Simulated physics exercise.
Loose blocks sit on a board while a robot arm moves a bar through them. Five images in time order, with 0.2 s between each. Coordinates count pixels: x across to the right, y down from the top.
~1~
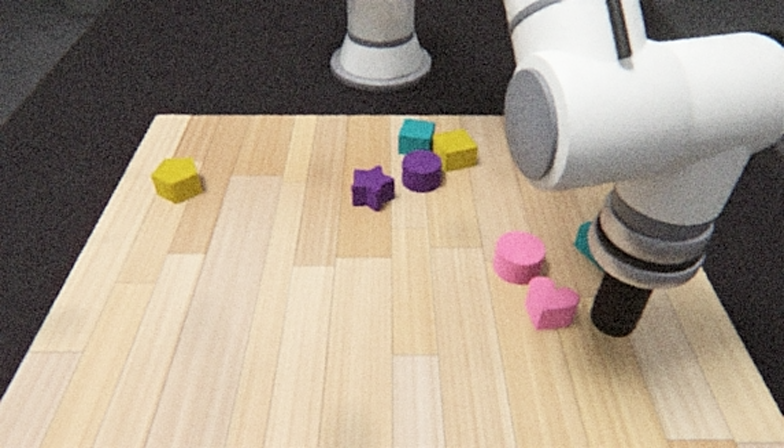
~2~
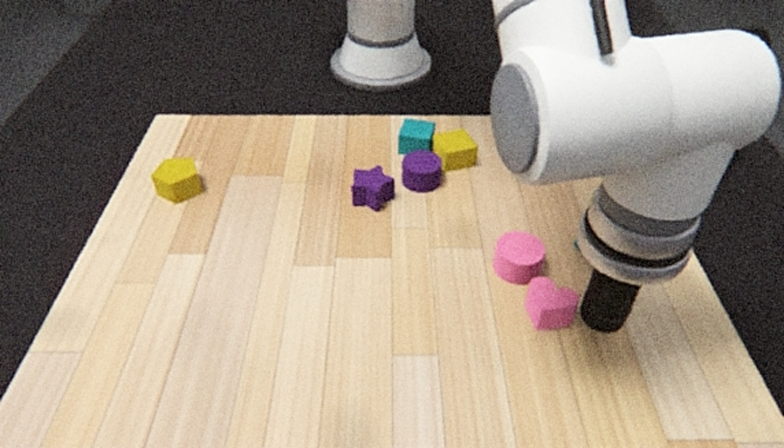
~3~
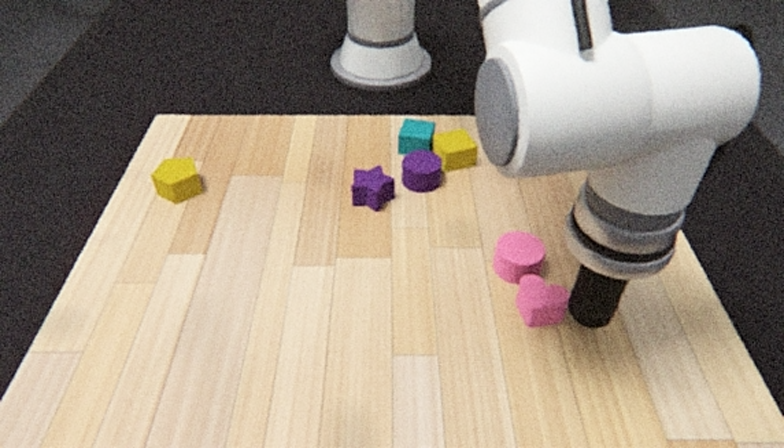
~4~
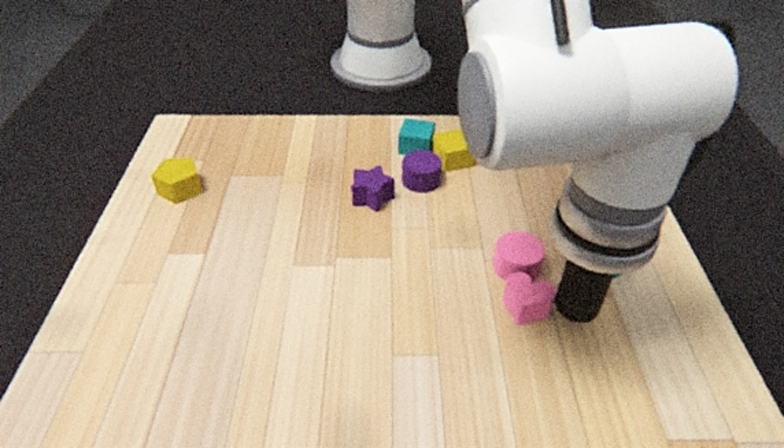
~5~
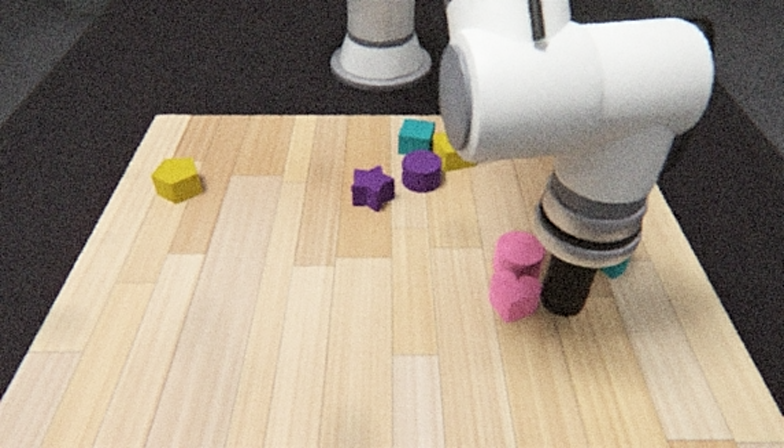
A white robot arm holding a dark bar reaches over the right side of a pale wooden board, seen from above at an angle by a still camera. A yellow block sits at left, purple, teal and yellow blocks cluster near the top, and a pink disc and heart lie at right. The bar slides left, meets the heart and pushes it left below the unmoving disc.
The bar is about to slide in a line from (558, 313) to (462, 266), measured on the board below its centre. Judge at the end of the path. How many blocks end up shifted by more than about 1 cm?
Going by the path, two blocks will move.
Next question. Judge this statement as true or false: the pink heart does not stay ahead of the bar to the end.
True - the claim holds.
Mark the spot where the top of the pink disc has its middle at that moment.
It is at (500, 227).
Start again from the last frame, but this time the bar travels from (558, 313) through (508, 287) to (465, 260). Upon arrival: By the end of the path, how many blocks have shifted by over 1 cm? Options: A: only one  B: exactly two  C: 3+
My answer is option B.
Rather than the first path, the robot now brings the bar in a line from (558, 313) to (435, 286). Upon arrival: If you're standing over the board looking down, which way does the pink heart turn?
It turns counter-clockwise.
What follows on the original path. One third of the way, bar (527, 285); pink heart (484, 278), turned 30° anticlockwise; pink disc (518, 243).
Two thirds of the way, bar (493, 269); pink heart (461, 275), turned 80° anticlockwise; pink disc (505, 231).
At the end, bar (464, 254); pink heart (450, 270), turned 120° anticlockwise; pink disc (500, 227); turquoise D-shaped block still.
